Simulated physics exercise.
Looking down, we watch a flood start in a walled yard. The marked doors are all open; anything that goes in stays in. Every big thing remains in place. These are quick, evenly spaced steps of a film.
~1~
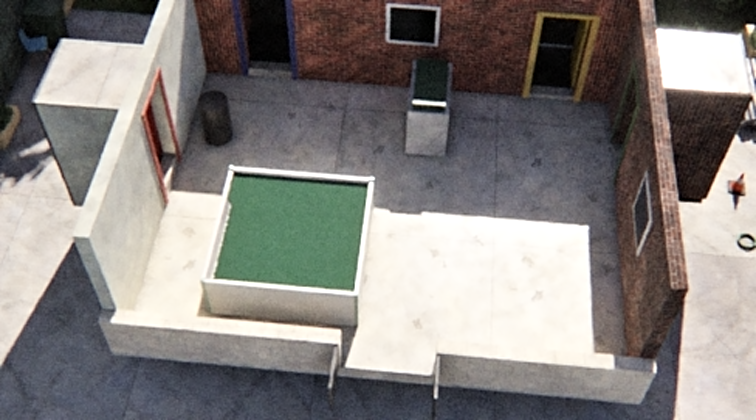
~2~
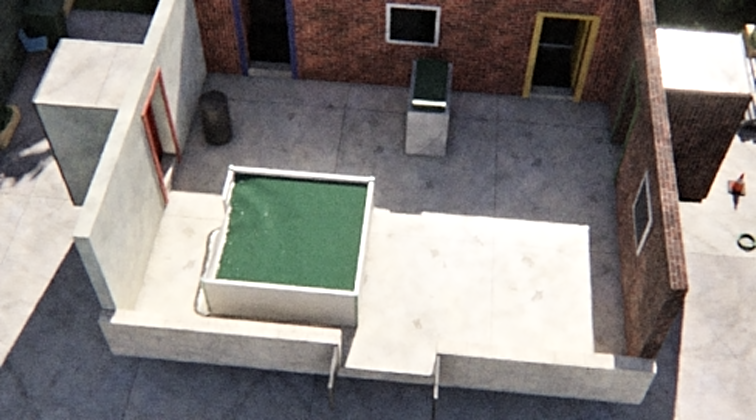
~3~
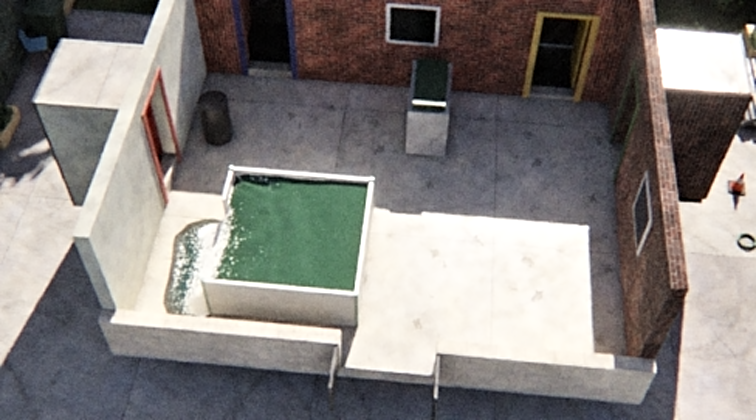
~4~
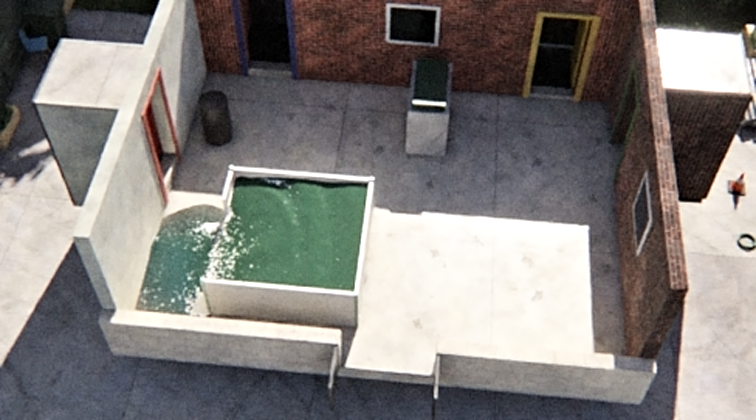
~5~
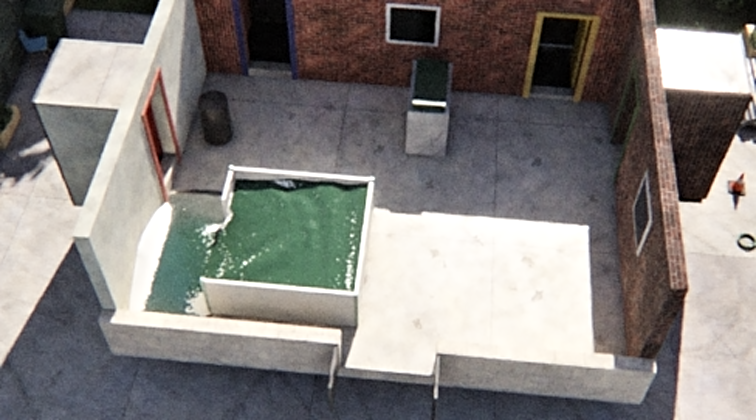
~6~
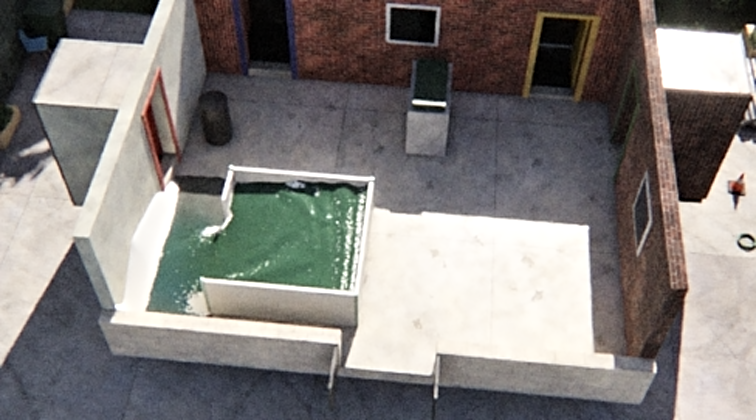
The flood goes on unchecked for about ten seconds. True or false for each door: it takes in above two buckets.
The yellow door, false; the blue door, false; the green door, true; the red door, false.
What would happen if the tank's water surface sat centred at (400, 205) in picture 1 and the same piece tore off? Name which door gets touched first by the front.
It's the red one.
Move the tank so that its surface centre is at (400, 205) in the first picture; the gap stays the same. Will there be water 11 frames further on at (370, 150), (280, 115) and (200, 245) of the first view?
One after the other: Free of water, clear, flooded.
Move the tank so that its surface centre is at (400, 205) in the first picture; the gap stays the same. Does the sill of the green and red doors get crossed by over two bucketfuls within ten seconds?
Green exceeds the limit, red exceeds the limit.
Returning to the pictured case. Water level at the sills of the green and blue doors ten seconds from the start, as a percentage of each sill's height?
Approx. 240 % then 60 %.
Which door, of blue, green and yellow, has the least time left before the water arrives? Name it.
The one in blue.
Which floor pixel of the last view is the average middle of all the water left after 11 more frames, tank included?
Point: (245, 256).
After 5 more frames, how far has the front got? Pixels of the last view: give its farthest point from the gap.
I'd say near (197, 106).
A moment on, water covers 15 % of the floor; the yellow door not reached, the blue door not reached, the green door not reached, the red door wet at the sill, nothing in.
Next, water covers 30 % of the floor; the yellow door not reached, the blue door not reached, the green door not reached, the red door wet at the sill, nothing in.
Then, water covers 55 % of the floor; the yellow door not reached, the blue door wet at the sill, nothing in, the green door not reached, the red door wet at the sill, nothing in.
Later, water covers 85 % of the floor; the yellow door wet at the sill, nothing in, the blue door wet at the sill, nothing in, the green door under two buckets in, the red door wet at the sill, nothing in.
In the end, water covers 100 % of the floor; the yellow door under two buckets in, the blue door wet at the sill, nothing in, the green door far over two buckets in, the red door wet at the sill, nothing in.
